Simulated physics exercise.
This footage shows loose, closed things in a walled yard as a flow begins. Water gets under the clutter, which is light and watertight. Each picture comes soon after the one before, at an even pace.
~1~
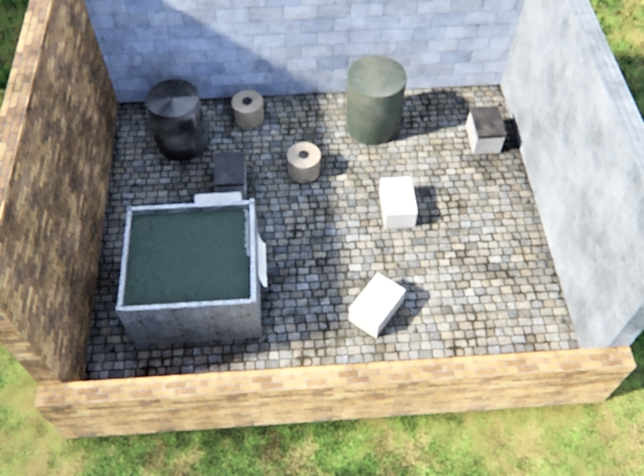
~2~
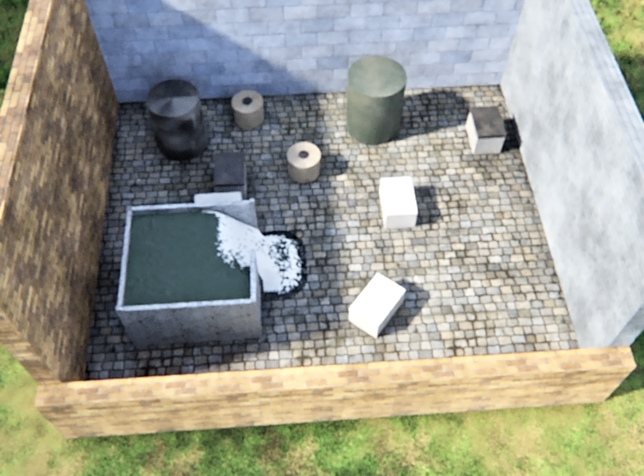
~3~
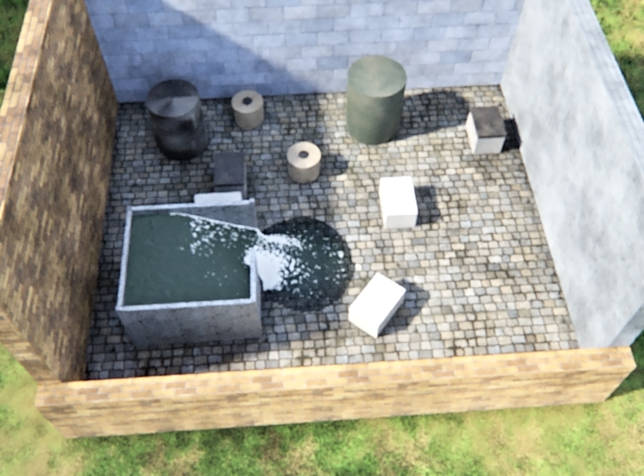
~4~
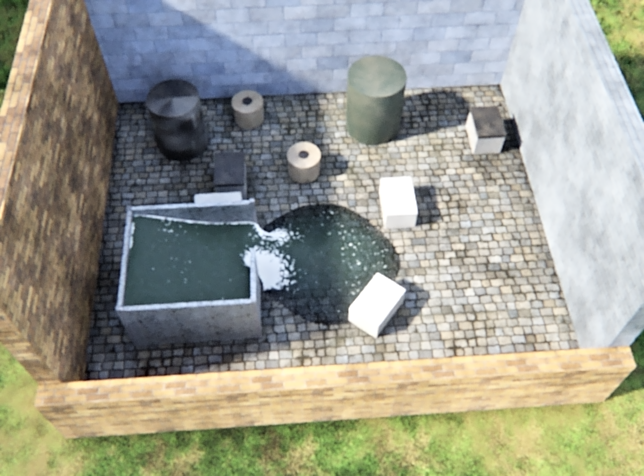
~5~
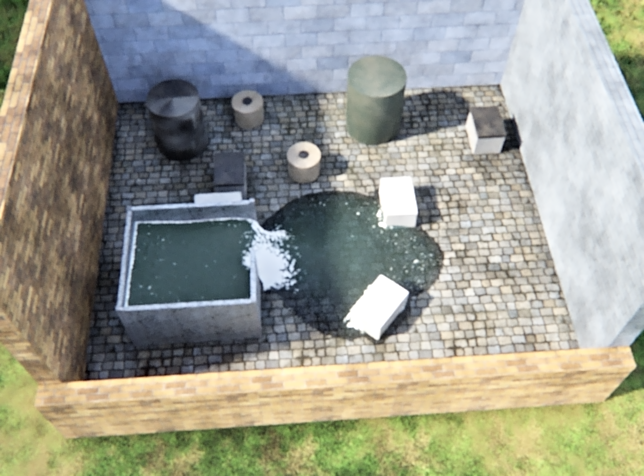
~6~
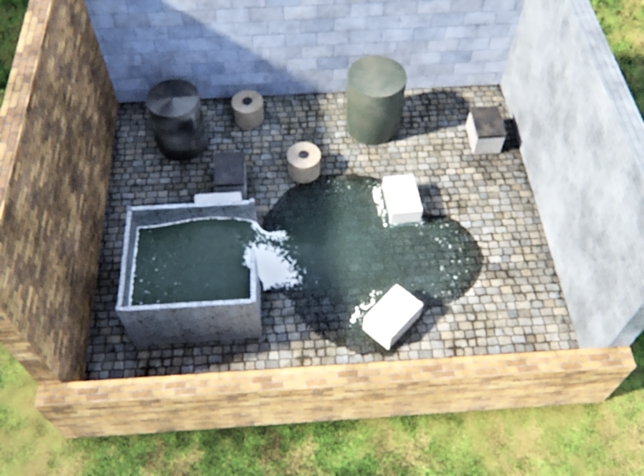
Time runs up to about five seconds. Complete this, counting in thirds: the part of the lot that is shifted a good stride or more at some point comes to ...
It comes to between one and two thirds.
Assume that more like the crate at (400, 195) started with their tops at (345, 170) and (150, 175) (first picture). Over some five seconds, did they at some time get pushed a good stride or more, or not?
First driven off, second remains in place.
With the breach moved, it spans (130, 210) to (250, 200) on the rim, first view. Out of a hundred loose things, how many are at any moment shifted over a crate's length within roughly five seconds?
Near 100 %.
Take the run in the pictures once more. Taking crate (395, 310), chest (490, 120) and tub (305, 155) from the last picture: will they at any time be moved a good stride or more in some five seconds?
Goes that far, goes that far, short of that.
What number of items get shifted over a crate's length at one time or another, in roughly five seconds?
Tally: 3.
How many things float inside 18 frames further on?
3.
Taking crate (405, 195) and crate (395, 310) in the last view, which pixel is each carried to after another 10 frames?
Approximately (516, 136), and approximately (516, 342).
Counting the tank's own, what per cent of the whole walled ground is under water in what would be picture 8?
Estimate: Near 40 %.
A moment on, 2 of 7 are well off their spots; 1 afloat.
Next, 2 of 7 are well off their spots; 3 afloat.
Later, 3 of 7 are well off their spots; 3 afloat.
In the end, 3 of 7 are well off their spots, and 3 have been at some point; 3 afloat.
